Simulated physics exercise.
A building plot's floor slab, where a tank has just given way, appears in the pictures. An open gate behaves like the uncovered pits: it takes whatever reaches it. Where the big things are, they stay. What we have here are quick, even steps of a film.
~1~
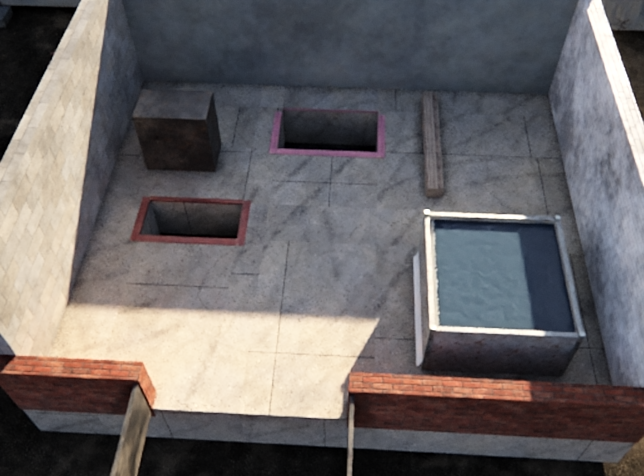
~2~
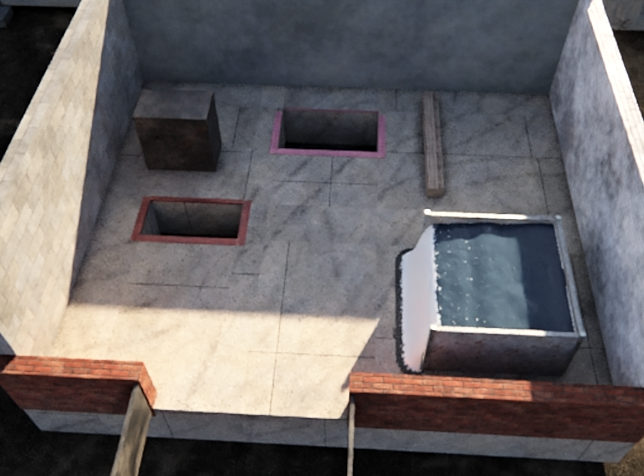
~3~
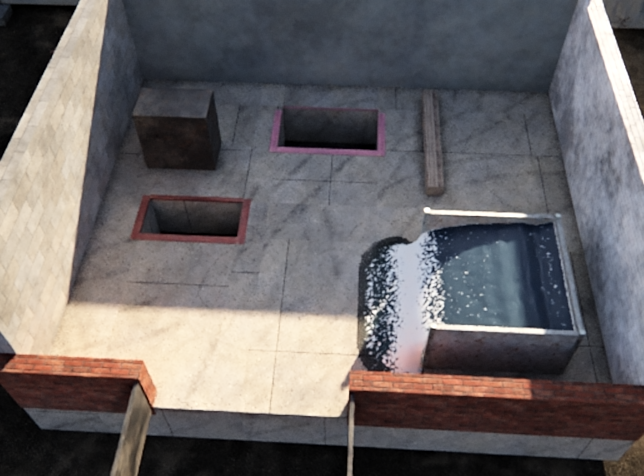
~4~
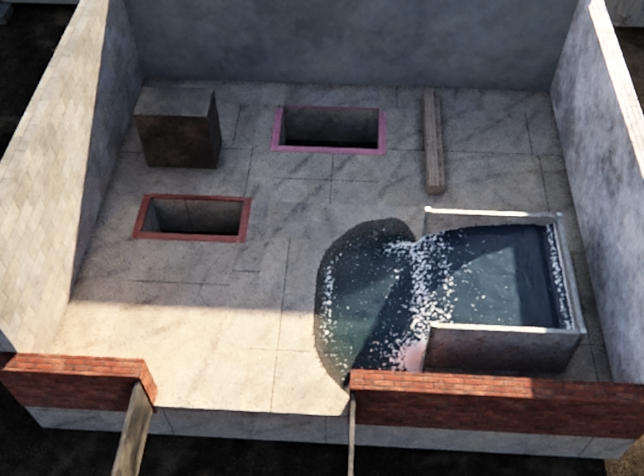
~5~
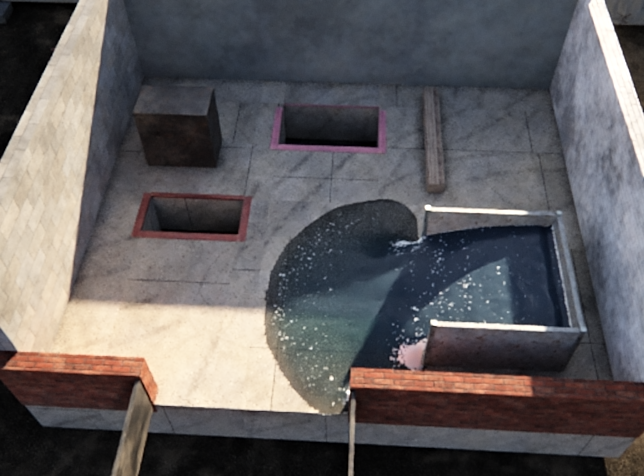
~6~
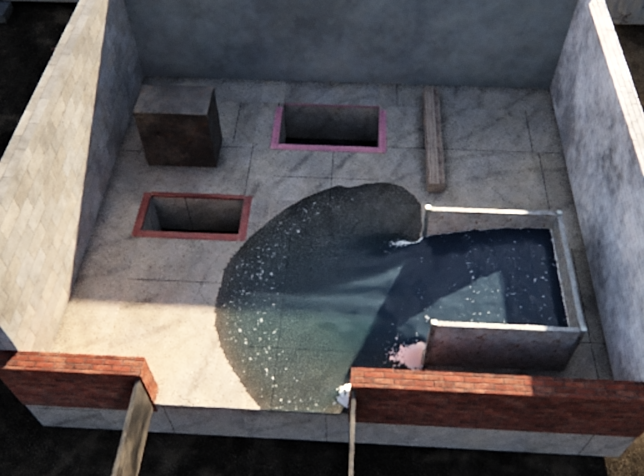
Water bursts from the tank's left side and fans out leftward across the walled floor slab.
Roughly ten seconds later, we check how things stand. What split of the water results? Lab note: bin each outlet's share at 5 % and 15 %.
As I see it, the gate drains a share exceeding fifteen per cent; the pink pit drains a share of five to fifteen per cent; the red pit drains a share exceeding fifteen per cent.
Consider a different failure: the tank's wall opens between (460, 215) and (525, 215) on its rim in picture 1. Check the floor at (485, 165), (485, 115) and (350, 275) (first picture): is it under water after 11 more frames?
Listed in order, they come out sitting in a pool, sitting in a pool and without a puddle.
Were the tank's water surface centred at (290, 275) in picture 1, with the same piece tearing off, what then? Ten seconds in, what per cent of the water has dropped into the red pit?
Within ten seconds roughly 40 percent of the total ends in the red pit.
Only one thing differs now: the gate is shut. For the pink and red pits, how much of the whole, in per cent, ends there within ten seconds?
Result, %: Pink = 12; red = 45.
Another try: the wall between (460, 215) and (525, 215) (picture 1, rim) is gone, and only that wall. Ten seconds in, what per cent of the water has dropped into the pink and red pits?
Pink 20 %, red 4 %.
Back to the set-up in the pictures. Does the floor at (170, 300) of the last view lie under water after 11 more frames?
Looks like it ends up waterlogged.
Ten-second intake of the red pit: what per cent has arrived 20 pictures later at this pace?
I get 40 per cent.
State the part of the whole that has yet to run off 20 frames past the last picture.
Around 70 percent.
A moment on, water covers 45 % of the floor; the gate 3 %, the pink pit 0 %, the red pit 2 %.
Next, water covers 50 % of the floor; the gate 9 %, the pink pit 1 %, the red pit 7 %.
Then, water covers 60 % of the floor; the gate 15 %, the pink pit 1 %, the red pit 13 %.
Later, water covers 60 % of the floor; the gate 23 %, the pink pit 3 %, the red pit 27 %.
In the end, water covers 70 % of the floor; the gate 30 %, the pink pit 8 %, the red pit 34 %.
